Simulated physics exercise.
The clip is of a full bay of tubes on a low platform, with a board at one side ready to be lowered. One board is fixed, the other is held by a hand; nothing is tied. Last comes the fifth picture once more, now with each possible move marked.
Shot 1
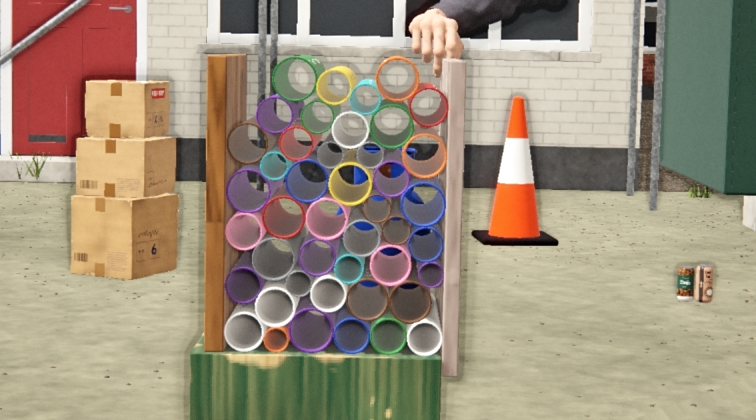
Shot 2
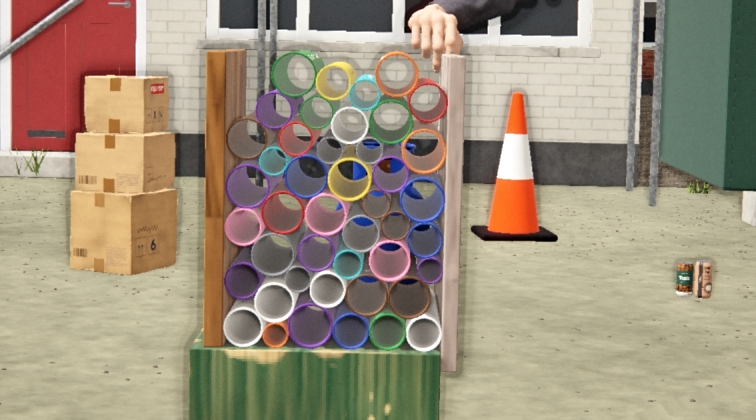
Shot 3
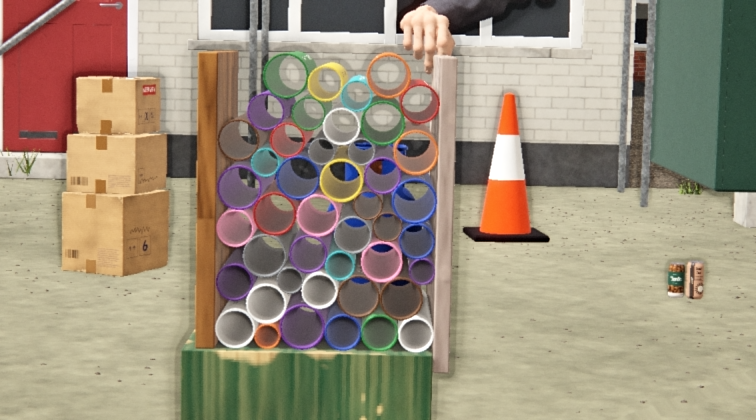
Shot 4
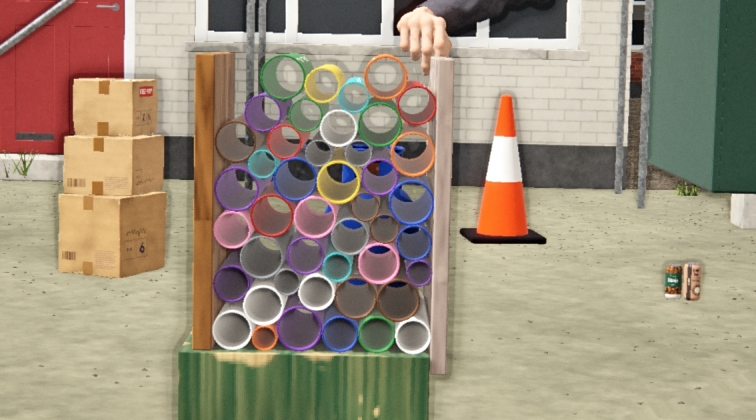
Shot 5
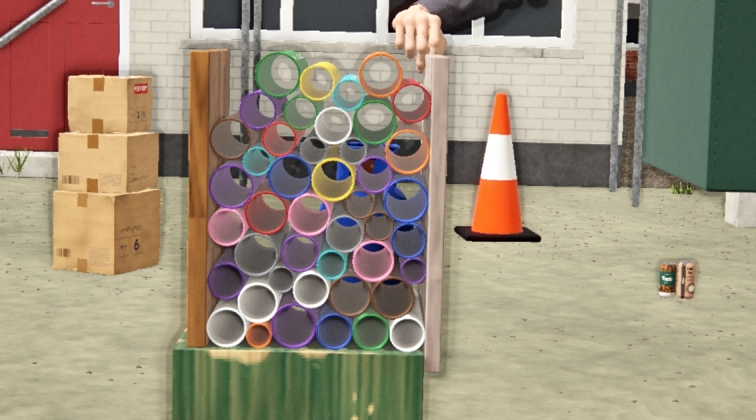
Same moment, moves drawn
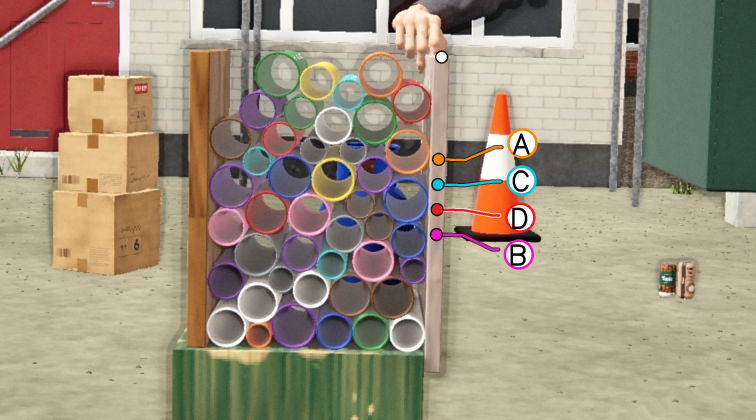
At first, colourful tubes sit stacked between two upright boards on a green platform, with a hand resting on top of the right board. The view then drifts slightly, shifting everything a little to the left, while the tubes, boards and hand stay in place relative to each other.
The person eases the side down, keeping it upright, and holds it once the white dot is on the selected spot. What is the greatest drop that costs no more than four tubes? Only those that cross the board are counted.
A is the limit.
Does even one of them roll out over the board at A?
Yes, at A.
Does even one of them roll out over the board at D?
At D: Yes.
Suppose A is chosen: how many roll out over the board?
It comes to two.
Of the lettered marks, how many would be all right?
The number is one.
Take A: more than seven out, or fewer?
At A, fewer than seven.
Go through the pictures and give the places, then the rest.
A brown tube (396, 230); a pink tube (244, 231); a grey tube (370, 155), in the first frame.
A grey tube (370, 151); a white tube (350, 125), in the second frame.
A red tube (420, 104); side board (440, 202), in the third frame.
A white tube (233, 330); a white tube (413, 336), in the fourth frame.
A pink tube (374, 261); a grey tube (256, 255); a brown tube (379, 226), in the fifth frame.
On the marked copy, A at (439, 159); B at (437, 235); C at (438, 184); D at (437, 210); the white dot at (442, 57).
Following A. Soon after the start, top of the board (432, 106).
Later, top of the board (430, 159).
In the end, top of the board (430, 159), two out over the board.
As for the rest, B more than four out over the board; C five out over the board; D five out over the board.
